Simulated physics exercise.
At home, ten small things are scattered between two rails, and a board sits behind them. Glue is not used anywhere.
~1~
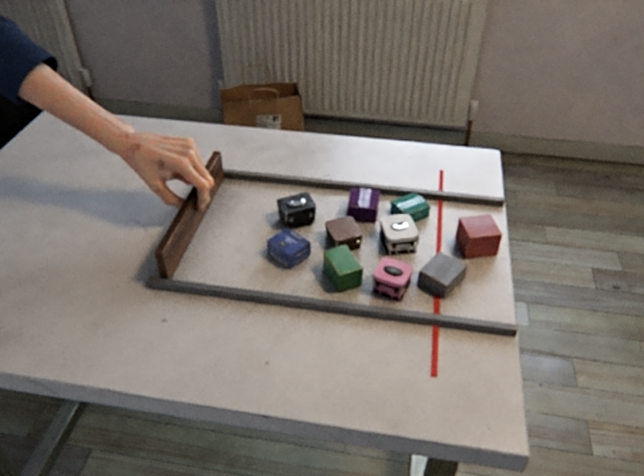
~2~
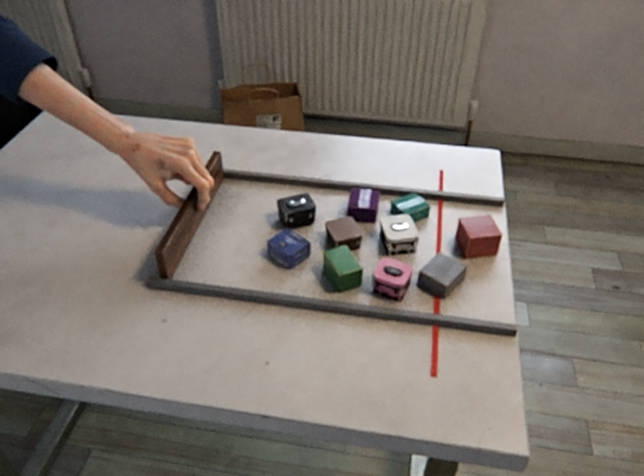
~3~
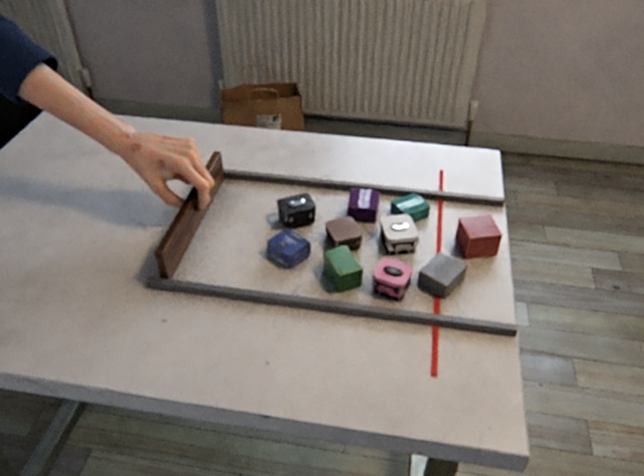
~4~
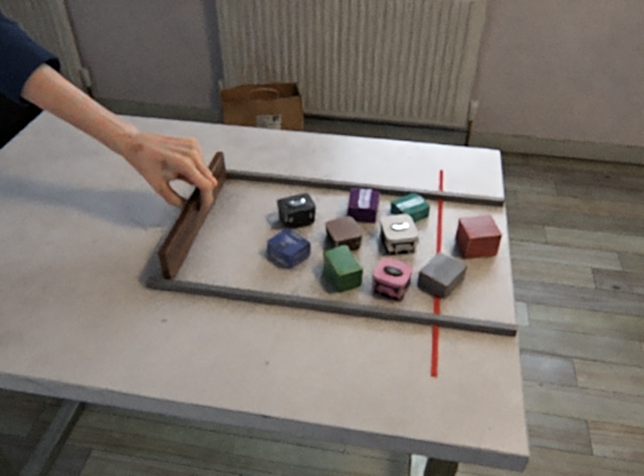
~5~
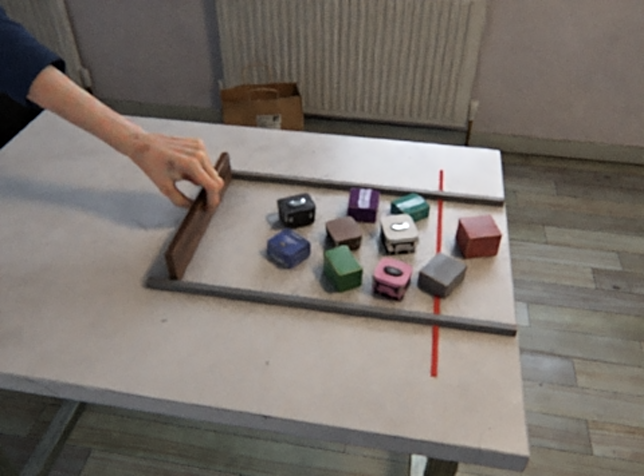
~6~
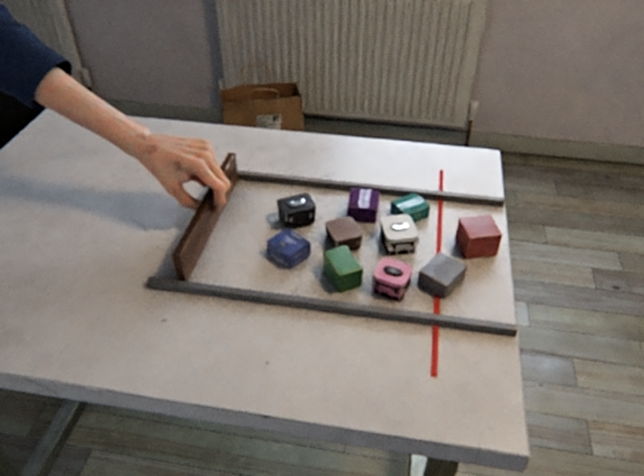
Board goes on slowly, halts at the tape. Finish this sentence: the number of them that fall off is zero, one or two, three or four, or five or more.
The number of them that fall off is one or two.
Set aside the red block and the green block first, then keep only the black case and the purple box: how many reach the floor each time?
First 0, then 1.
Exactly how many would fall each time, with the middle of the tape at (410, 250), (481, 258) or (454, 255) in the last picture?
The counts: 0, 6 and 1.
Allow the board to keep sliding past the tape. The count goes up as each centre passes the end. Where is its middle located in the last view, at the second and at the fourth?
I'd put the first at about (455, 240) and the next at about (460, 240).
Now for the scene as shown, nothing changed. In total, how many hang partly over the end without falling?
2 overhanging.
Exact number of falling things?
In all, 1 of them.
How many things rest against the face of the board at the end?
4 in contact.
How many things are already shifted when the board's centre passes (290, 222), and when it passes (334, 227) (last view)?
Respectively 2 and 7.
A little later, none off yet; red block at rest near (478, 237); grey block at rest near (442, 275); turquoise box at rest near (410, 209).
When it is over, the number that fall off is one or two; down, red block.
